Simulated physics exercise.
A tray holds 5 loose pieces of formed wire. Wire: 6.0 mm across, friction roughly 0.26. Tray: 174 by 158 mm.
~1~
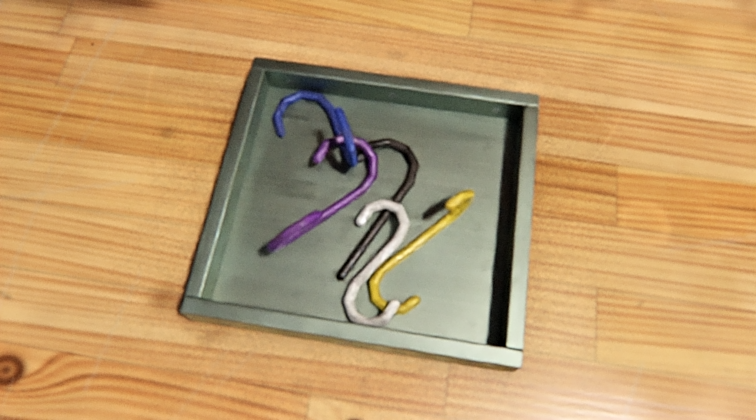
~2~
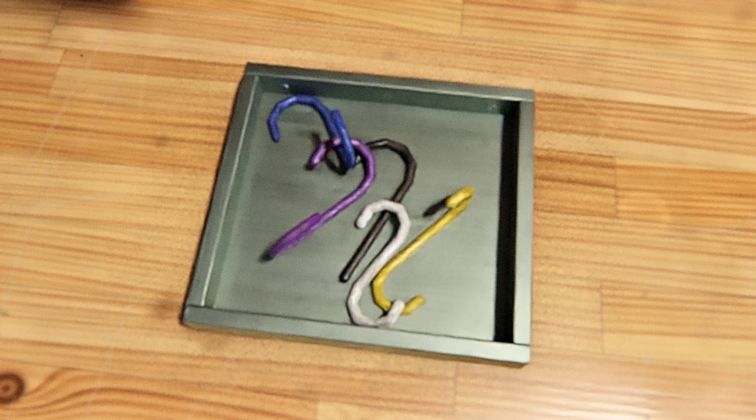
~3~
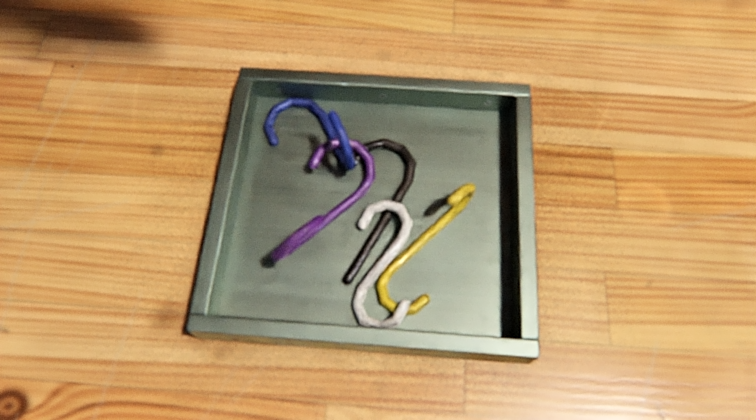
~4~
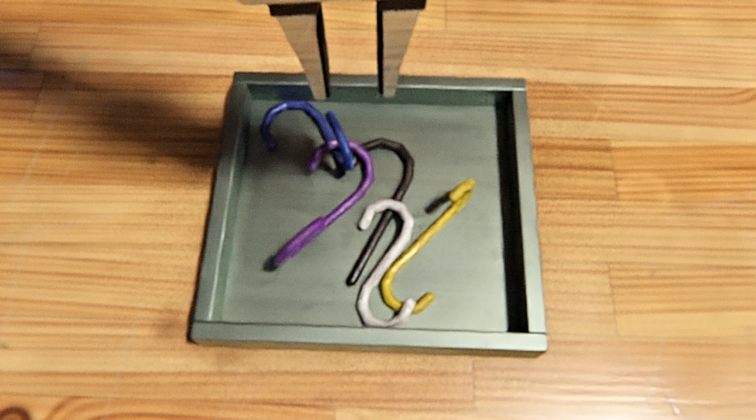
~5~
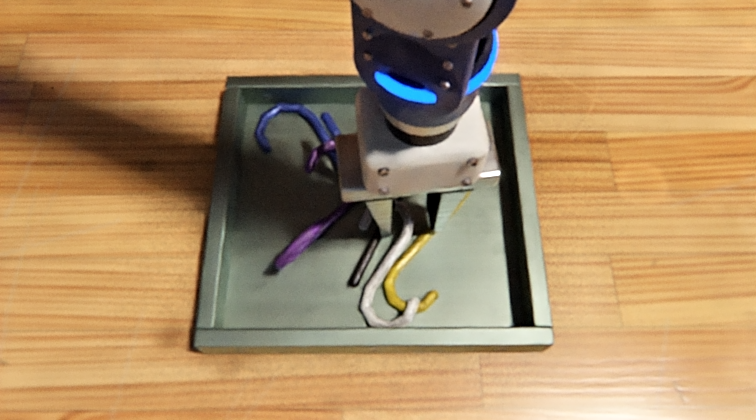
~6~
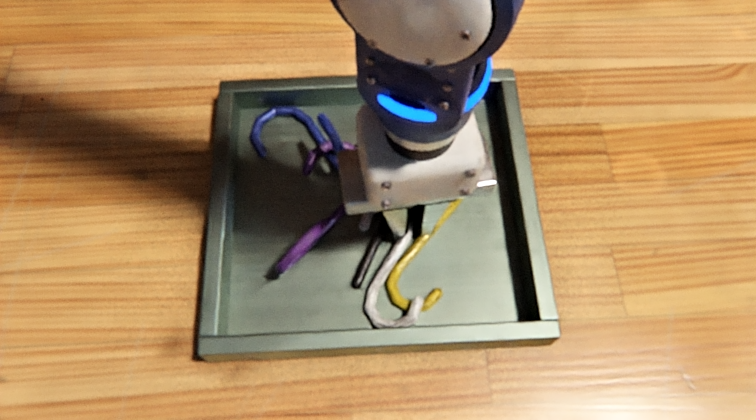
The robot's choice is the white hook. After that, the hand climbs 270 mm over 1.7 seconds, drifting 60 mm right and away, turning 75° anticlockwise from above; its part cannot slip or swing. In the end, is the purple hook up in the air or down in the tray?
Not lifted.
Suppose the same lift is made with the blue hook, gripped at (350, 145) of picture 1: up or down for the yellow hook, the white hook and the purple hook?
Yellow hook is left, white hook is left, purple hook is lifted.
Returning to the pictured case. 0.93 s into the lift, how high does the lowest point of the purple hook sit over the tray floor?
0 mm.
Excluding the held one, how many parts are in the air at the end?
That comes to 0 in total.
Then, 0.51 s into the lift, lowest point more than 20 mm over the tray floor, white hook 59 mm.
Then, 0.93 s into the lift, lowest point more than 20 mm over the tray floor, white hook 159 mm.
Then, 1.70 s into the lift, lowest point more than 20 mm over the tray floor, white hook 273 mm.
End, hanging white hook 273 mm; the other 4 are down.
